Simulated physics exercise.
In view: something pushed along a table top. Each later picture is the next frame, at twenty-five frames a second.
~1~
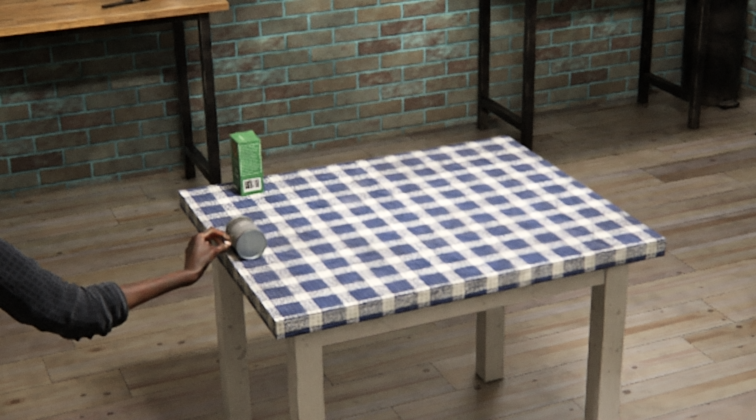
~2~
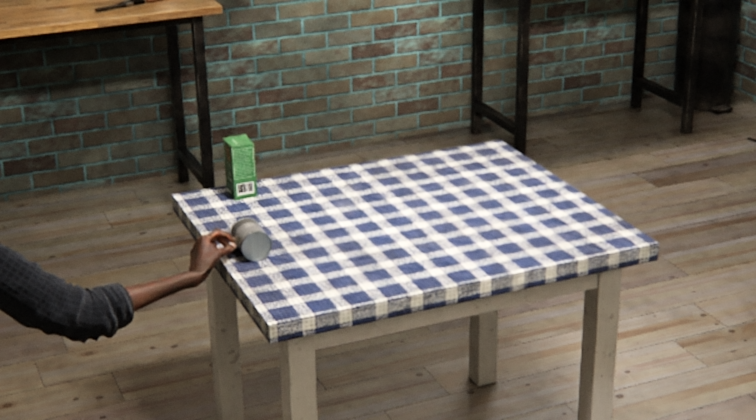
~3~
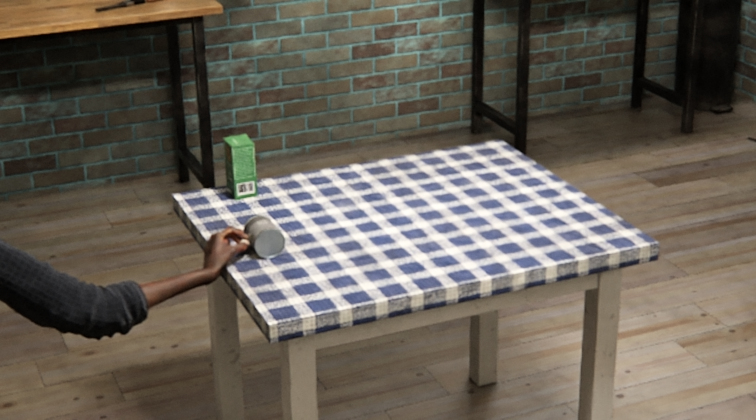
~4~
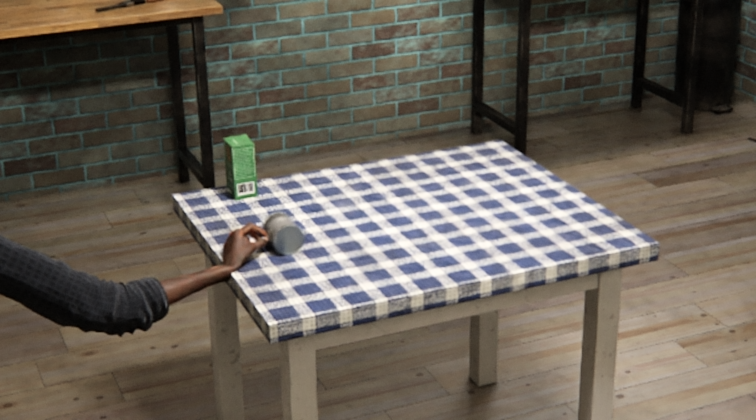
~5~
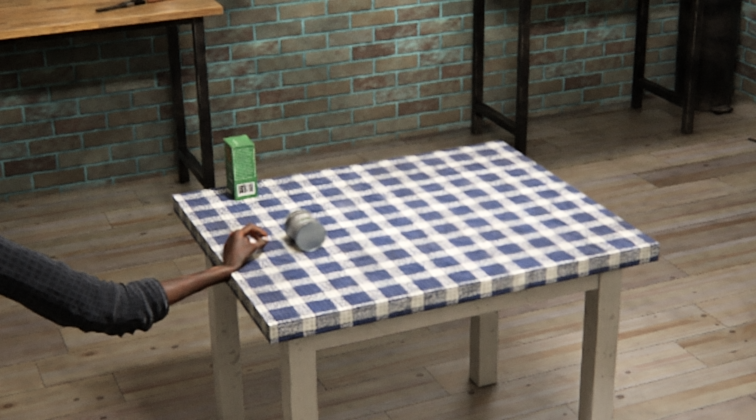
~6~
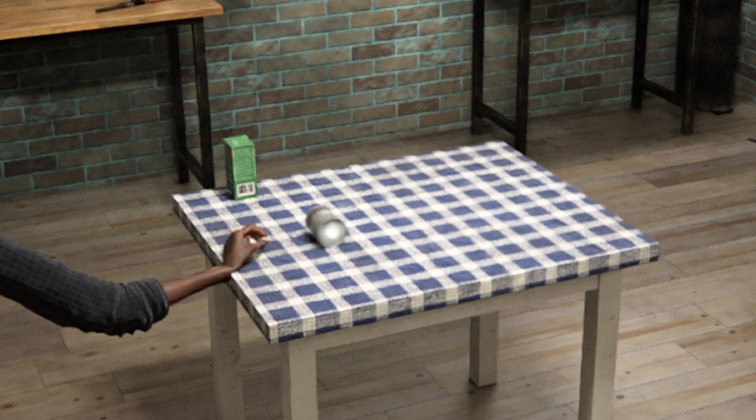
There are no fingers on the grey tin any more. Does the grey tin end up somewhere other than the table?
Looks like it ends up off the table, then.
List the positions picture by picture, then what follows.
Under the hand; grey tin (246, 238), in the first picture.
Under the hand; grey tin (251, 239), in the second picture.
Under the hand; grey tin (264, 237), in the third picture.
Grey tin (283, 233), in the fourth picture.
Grey tin (305, 230) shifted about its own width, in the fifth picture.
Grey tin (326, 226) shifted about its own width, in the sixth picture.
Then, 0.20 s on from there, grey tin shifted well along near (426, 208).
Then, 0.50 s on from there, grey tin shifted well along near (558, 184).
Then, 0.70 s on from there, grey tin now off the table.
Then, 1.00 s on from there, things are still on the move.
In the end, off the table, grey tin.
